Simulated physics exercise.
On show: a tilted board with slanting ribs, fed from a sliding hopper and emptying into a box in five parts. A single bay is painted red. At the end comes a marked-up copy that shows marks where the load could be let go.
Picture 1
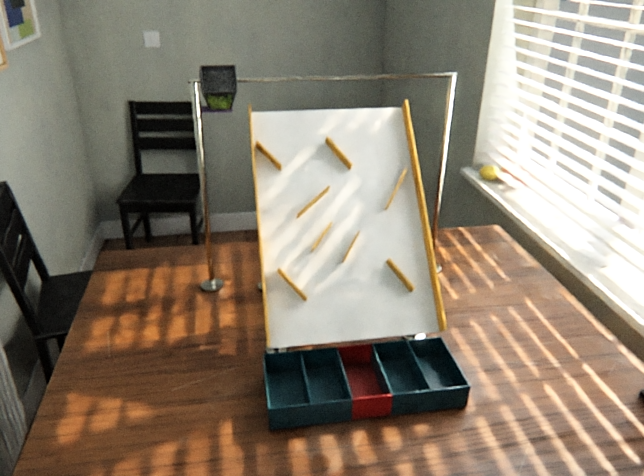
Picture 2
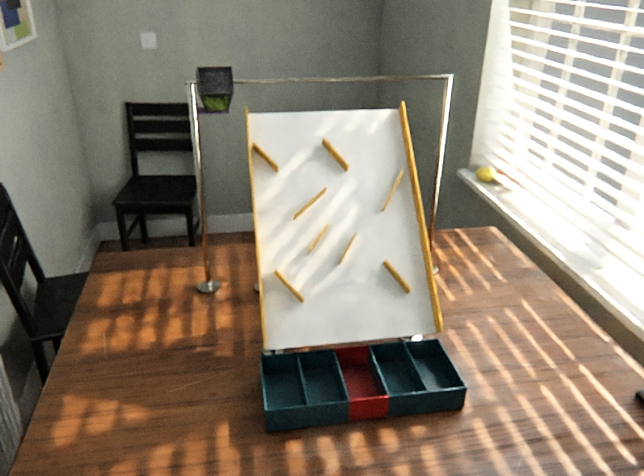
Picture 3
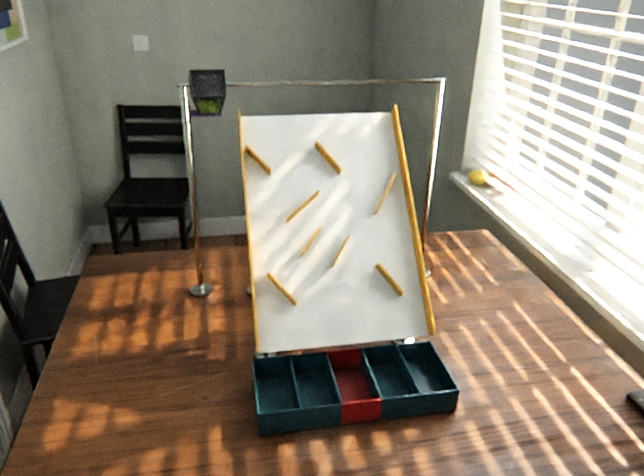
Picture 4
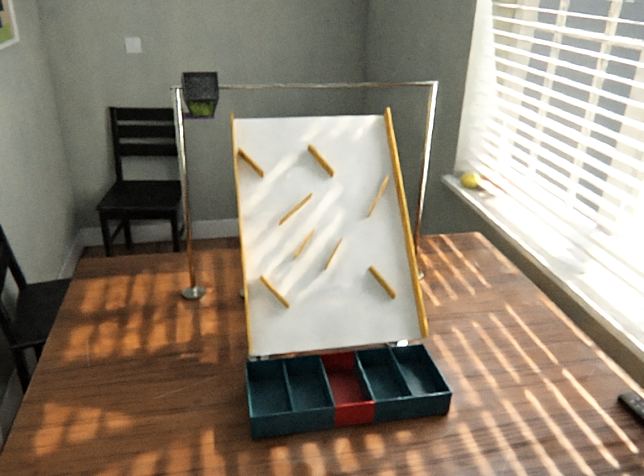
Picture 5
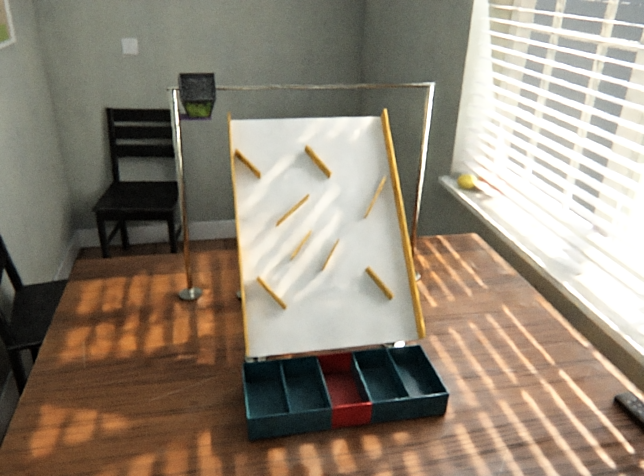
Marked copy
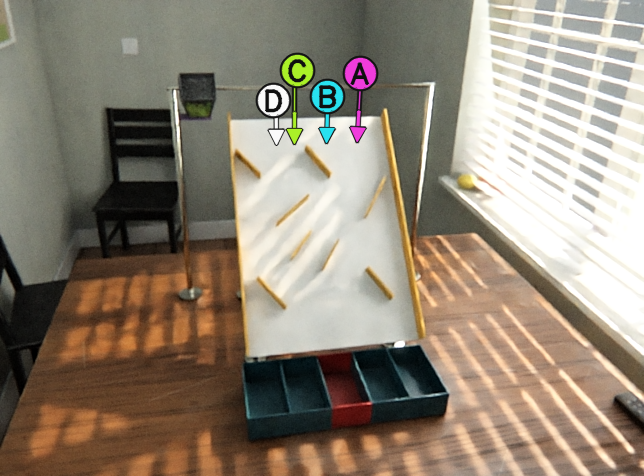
A tilted white board with slanting wooden ribs stood on a sunlit table above a dark green box with one red bay, and nothing on it moved while the view shifted slightly.
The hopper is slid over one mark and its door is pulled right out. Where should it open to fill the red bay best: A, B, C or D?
Use mark A.
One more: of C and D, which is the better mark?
The answer is D.
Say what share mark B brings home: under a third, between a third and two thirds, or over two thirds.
Under a third.
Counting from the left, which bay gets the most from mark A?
The third from the left.
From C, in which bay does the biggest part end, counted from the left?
It is the first one.
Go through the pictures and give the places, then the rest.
Hopper (220, 101), dried peas, door shut, in the first picture.
Ribs (253, 142) to (278, 167), (324, 138) to (349, 166), (295, 216) to (326, 188), in the second picture.
Ribs (378, 210) to (396, 173), (302, 253) to (321, 226), (334, 264) to (349, 236), in the third picture.
Ribs (261, 275) to (290, 306), (371, 265) to (397, 296), in the fourth picture.
Red bay (352, 414), number 3 of 5 from the left, in the fifth picture.
On the marked copy, mark A meets the board at (357, 136); mark B meets the board at (326, 137); mark C meets the board at (294, 138); mark D meets the board at (276, 139).
With A, roughly two thirds in the red bay, roughly a quarter in other bays, about a tenth outside the box.
With B, about a tenth in the red bay, the larger part in other bays, about a tenth outside the box.
With C, about a tenth in the red bay, the larger part in other bays.
With D, roughly a quarter in the red bay, the larger part in other bays.
